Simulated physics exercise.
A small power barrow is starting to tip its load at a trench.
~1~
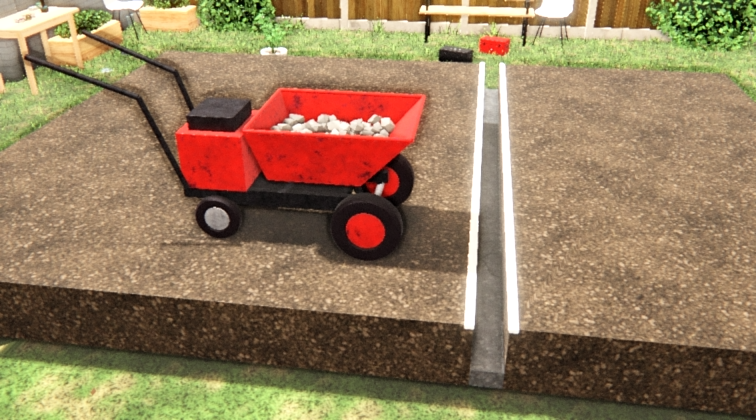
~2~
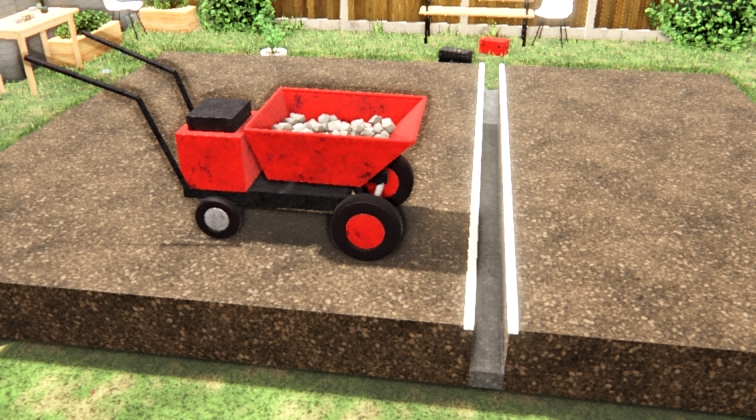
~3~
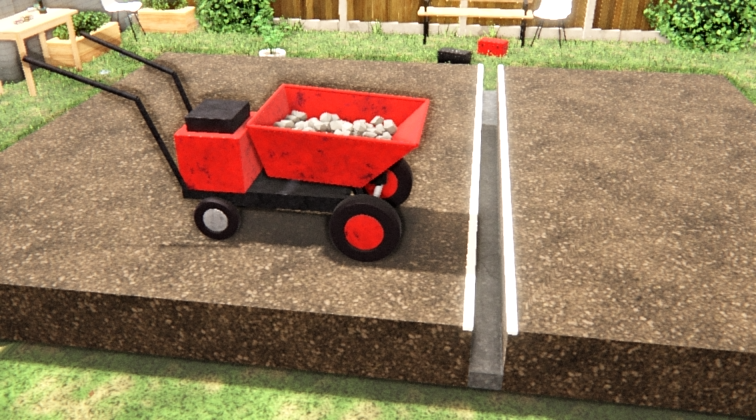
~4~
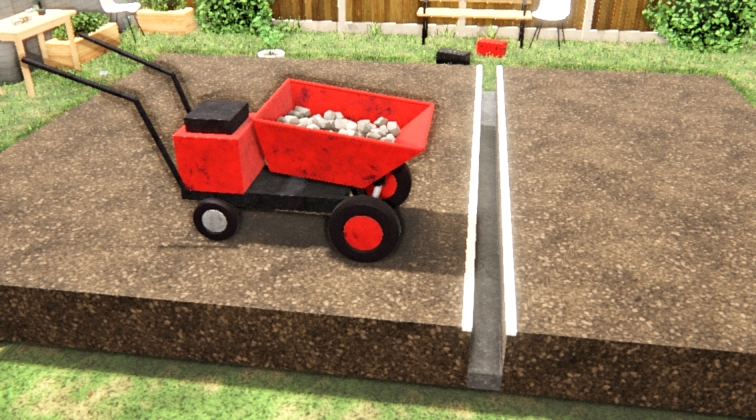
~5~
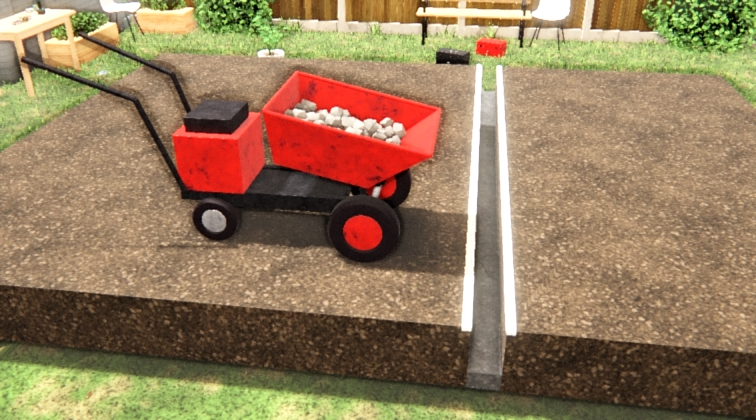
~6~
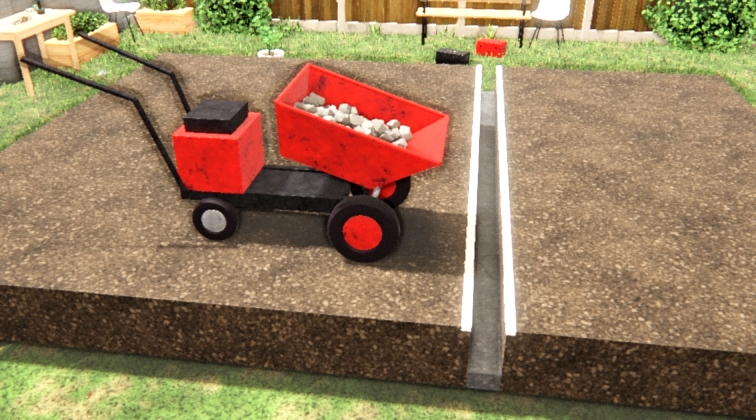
In a garden, a red power barrow's skip of broken stones gradually tilts to the right.
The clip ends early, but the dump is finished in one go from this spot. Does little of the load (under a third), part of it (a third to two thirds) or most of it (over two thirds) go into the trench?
Most of it goes into the trench.
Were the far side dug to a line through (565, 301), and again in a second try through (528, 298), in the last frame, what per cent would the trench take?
I'd say some 100 in a hundred, followed by 100 in a hundred.
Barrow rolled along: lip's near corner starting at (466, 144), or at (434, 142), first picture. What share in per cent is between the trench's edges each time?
You'd get 0 in a hundred the first time and 30 in a hundred the second.
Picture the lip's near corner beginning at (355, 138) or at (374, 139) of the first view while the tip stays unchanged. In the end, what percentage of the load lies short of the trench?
The first spot gives roughly 40 %; the second gives roughly 20 %.
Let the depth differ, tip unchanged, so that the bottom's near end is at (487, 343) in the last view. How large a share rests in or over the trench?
50 %.
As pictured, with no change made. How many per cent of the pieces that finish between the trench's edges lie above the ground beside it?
10 in a hundred.
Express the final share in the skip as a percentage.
It comes out at some 0 in a hundred.
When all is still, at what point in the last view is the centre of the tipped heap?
Roughly pixel (489, 261).
Just after the last frame, skip tipped steeply; every one in the skip.
A moment on, skip tipped right over; the larger part in the skip; about a tenth in or heaped over the trench; just a few beyond it.
Further on, skip tipped right over; about a tenth in the skip; just a few short of the trench; the larger part in or heaped over the trench; about a tenth beyond it.
When it is over, skip tipped right over; just a few in the skip; the larger part in or heaped over the trench; about a tenth beyond it.
